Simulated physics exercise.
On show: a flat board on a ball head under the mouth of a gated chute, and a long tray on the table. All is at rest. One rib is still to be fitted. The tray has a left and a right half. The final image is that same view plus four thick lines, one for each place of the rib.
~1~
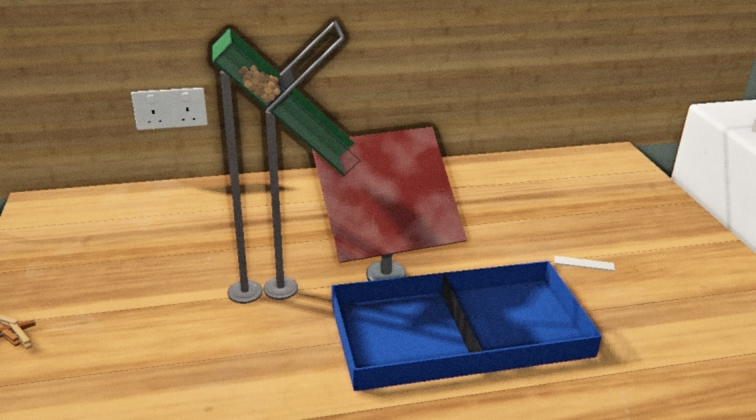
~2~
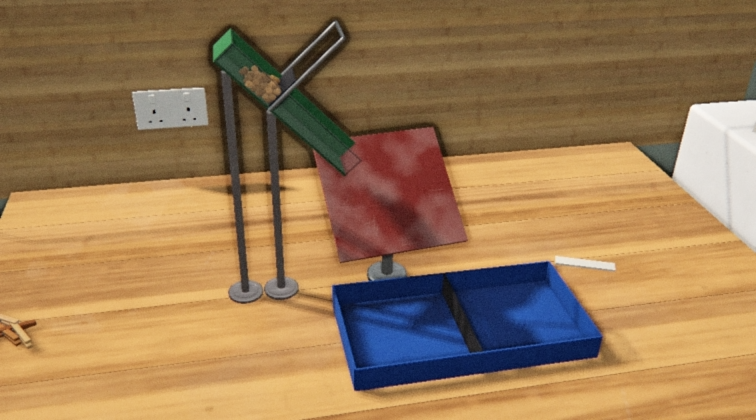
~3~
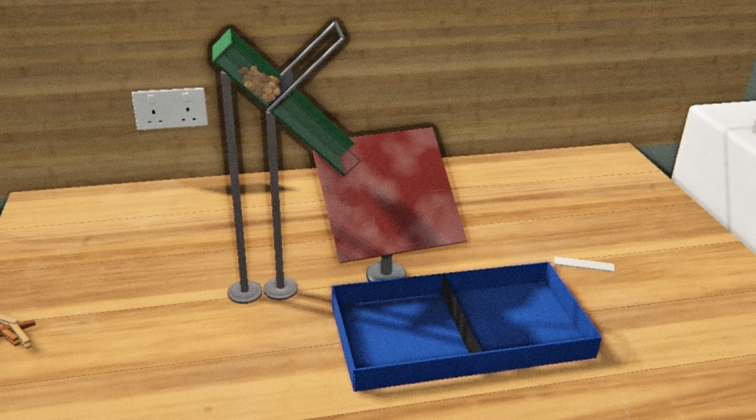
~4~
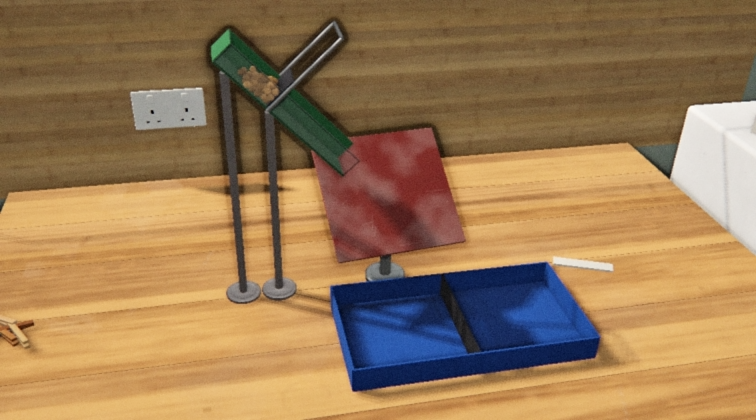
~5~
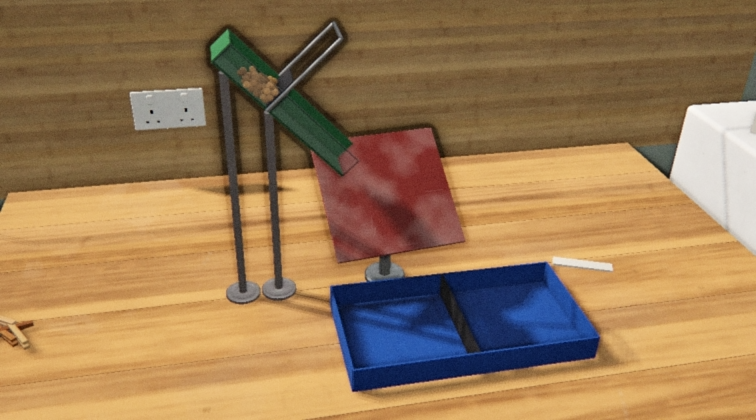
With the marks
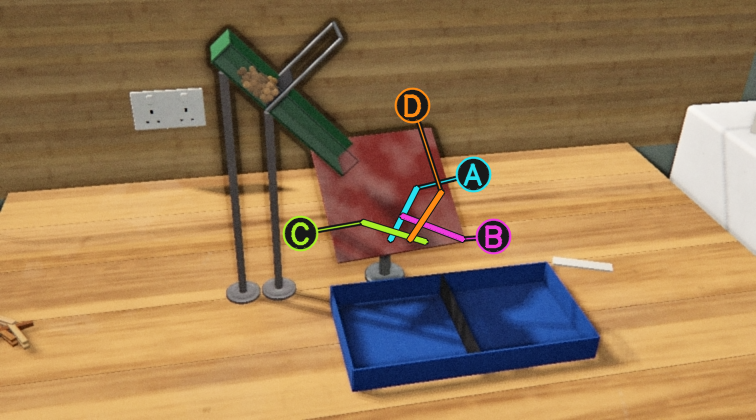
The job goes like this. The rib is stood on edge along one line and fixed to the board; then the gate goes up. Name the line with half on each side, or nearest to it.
Choose B.
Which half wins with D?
Left.
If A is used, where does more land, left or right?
More lands on the left.
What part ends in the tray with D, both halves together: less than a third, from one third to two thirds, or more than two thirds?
Line D gives more than two thirds.
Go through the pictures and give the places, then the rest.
In the first picture, load behind the gate near (264, 81), round wooden beads; lip of the chute near (341, 166), sloping fairly steeply.
In the second picture, middle of the board near (390, 191), tilted fairly steeply; middle of its low edge near (406, 251); of its high edge near (374, 134).
In the third picture, front corners of the tray near (354, 370) and (601, 337); front end of its middle wall near (482, 353); gate still shut near (290, 79).
In the fourth picture, middle of the load near (264, 81); lip near (340, 167).
In the fifth picture, middle of the load near (263, 81); lip near (340, 167).
On the marked copy, line A from (416, 188) to (390, 239); line B from (402, 216) to (462, 239); line C from (363, 222) to (425, 241); line D from (441, 192) to (410, 239).
If A is chosen, of what is caught, all but a few in the left half, a small share in the right.
If B is chosen, of what is caught, close to two thirds in the left half, close to a third in the right.
If C is chosen, of what is caught, none at all in the left half, the whole lot in the right.
If D is chosen, of what is caught, all but a few in the left half, a small share in the right.
